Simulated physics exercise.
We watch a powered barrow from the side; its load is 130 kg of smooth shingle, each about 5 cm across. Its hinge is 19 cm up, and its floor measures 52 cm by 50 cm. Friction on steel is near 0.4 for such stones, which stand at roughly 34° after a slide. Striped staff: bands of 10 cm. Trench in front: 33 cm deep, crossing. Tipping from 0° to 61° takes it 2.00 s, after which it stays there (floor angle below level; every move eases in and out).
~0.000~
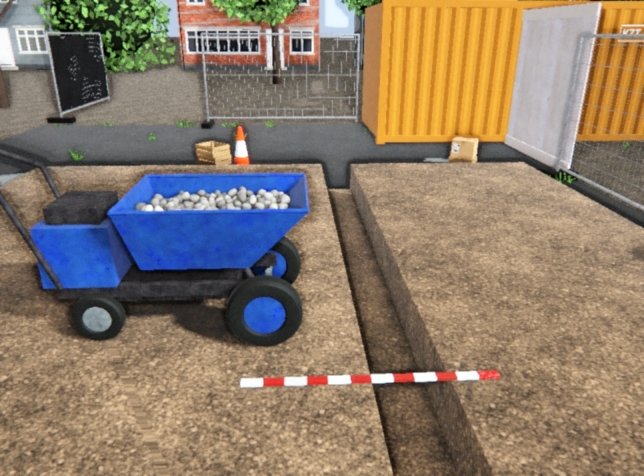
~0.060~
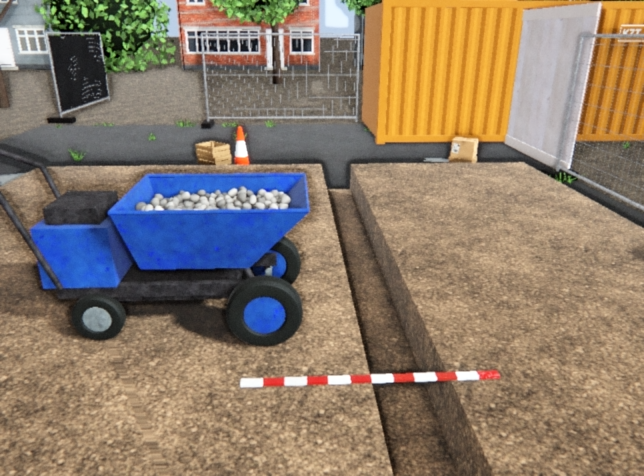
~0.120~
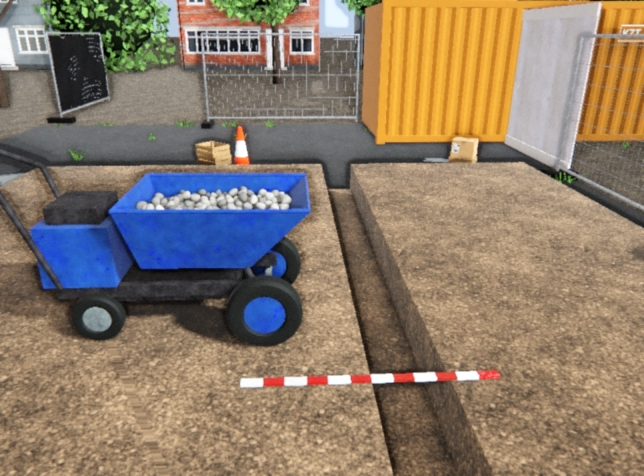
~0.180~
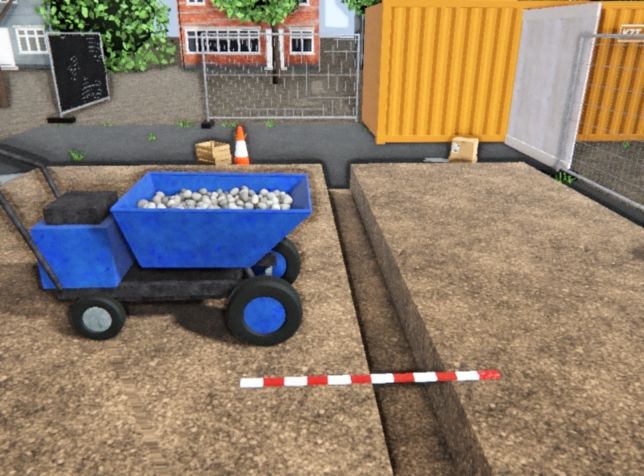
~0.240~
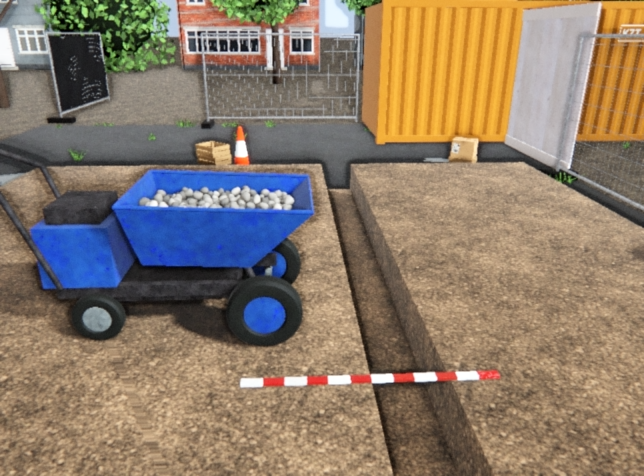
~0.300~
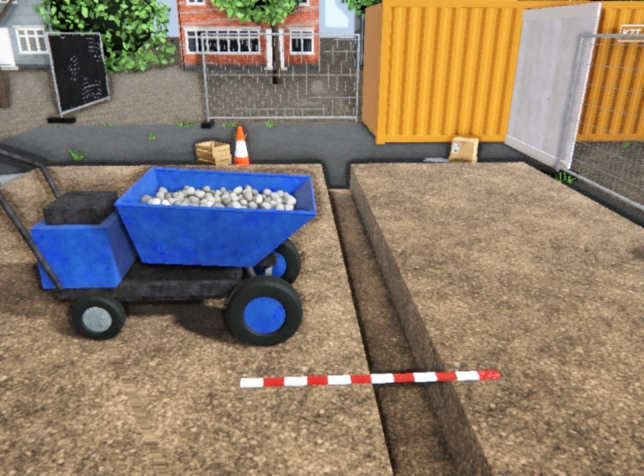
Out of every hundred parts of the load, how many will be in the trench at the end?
Close to 84 in every hundred.
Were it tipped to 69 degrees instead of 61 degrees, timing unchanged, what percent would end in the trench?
In that case some 80 per cent.
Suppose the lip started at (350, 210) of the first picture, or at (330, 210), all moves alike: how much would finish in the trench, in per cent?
The first gives about 35 percent and the second about 60 percent.
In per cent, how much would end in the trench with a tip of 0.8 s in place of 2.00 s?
It would be near 65 percent.
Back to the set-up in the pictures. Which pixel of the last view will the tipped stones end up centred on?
Their centre sits close to (397, 347).
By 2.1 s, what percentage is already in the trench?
Some 40 per cent of the load by that point.
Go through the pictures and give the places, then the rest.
In the first frame, the tray is at 0°, its lip at (308, 211); the top of the load is at (256, 198).
In the second frame, lip at (309, 211), floor tilted 0°, highest stones at (248, 199); the stones move at 0.0 m/s on average.
In the third frame, lip at (310, 211), floor tilted 1°, highest stones at (248, 199); the stones move at 0.1 m/s on average.
In the fourth frame, the tray is at 1°, its lip at (311, 212); the top of the load is at (244, 199); the stones move at 0.1 m/s on average.
In the fifth frame, the tray is at 2°, its lip at (313, 213); the top of the load is at (227, 198); the stones move at 0.2 m/s on average.
In the sixth frame, the tray is at 4°, its lip at (316, 214); the top of the load is at (220, 198); the stones move at 0.2 m/s on average.
After 1.5 s the floor is at 51°; 100 % in the tray; the foremost stones are at (376, 265).
After 2.1 s the floor is at 61°; 53 % in the tray, 38 % in the trench, 8 % past the trench; the foremost stones are at (465, 307).
After 2.5 s the floor is at 61°; 28 % in the tray, 56 % in the trench, 16 % past the trench; the foremost stones are at (508, 300).
After 4.4 s the floor is at 61°; 0 % in the tray, 84 % in the trench, 16 % past the trench; the foremost stones are at (546, 312).
